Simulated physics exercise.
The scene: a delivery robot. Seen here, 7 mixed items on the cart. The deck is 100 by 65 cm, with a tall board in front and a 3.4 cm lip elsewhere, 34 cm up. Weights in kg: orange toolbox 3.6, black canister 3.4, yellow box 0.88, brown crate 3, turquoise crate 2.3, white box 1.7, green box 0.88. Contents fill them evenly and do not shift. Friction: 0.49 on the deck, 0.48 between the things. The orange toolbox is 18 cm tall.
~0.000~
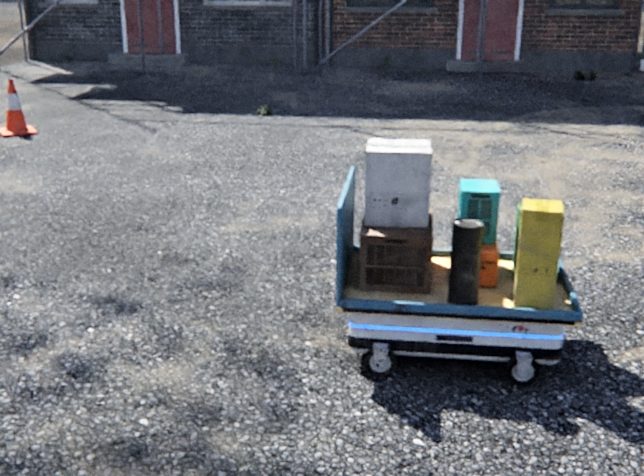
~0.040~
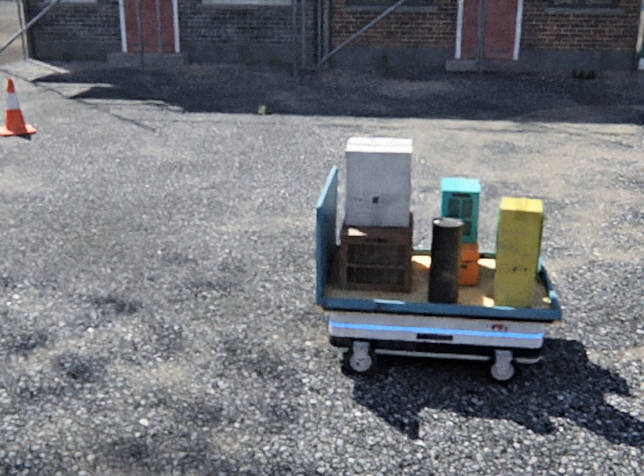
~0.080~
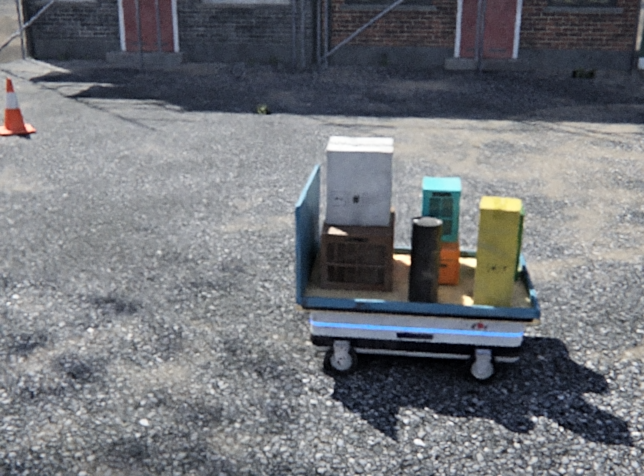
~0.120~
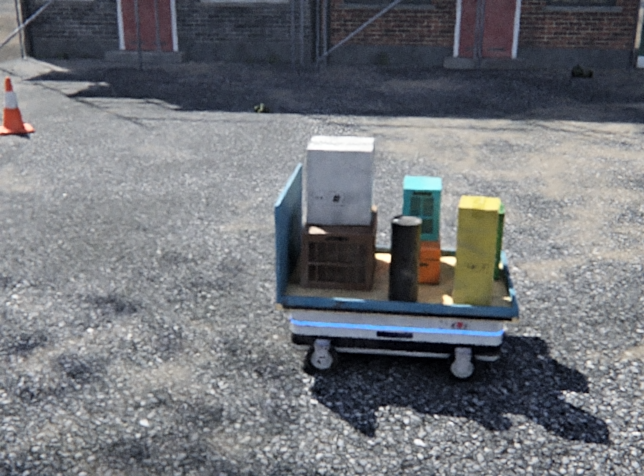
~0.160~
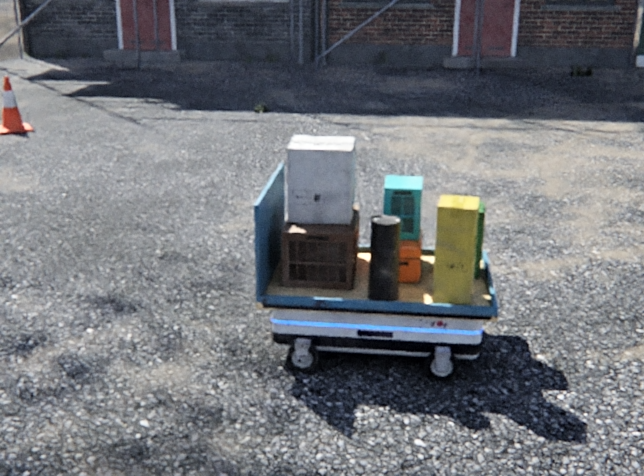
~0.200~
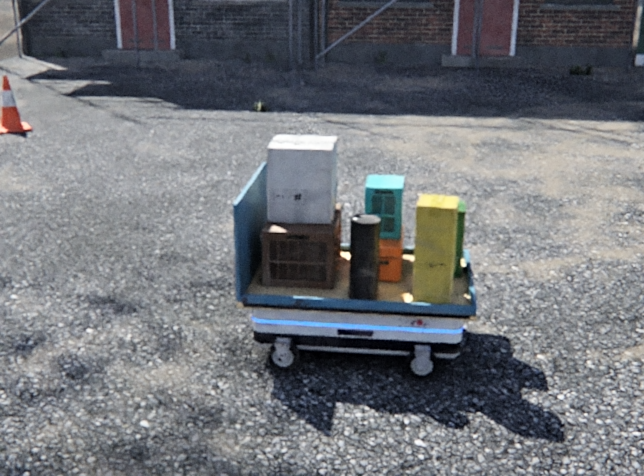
A blue-sided cart loaded with crates, boxes and a black canister rolled slowly and steadily to the left across a gravel lot, past an orange cone and brick buildings, its load staying in place.
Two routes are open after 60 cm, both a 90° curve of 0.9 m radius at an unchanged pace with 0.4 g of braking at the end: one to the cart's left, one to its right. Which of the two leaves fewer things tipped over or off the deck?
The load fares better going right.
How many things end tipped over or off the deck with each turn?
Turning left 5, turning right 3.
Turning left. By 0.80 s, 176 cm covered, turned 64°; turquoise crate and white box now off the deck; black canister tilted 39° near (110, 309); orange toolbox 3 cm from its spot near (95, 305).
By 1.20 s, 260 cm covered, turned 90°; green box now off the deck; black canister tilted 47° near (11, 445); orange toolbox 3 cm from its spot.
When it is over (2.1 s), off the deck, turquoise crate, white box and green box; lying over on the cart, black canister and yellow box; the other 2 within 10 cm of the start.
Turning right instead, black canister, yellow box and white box tipped over or off the deck, 3 of 7 in all.
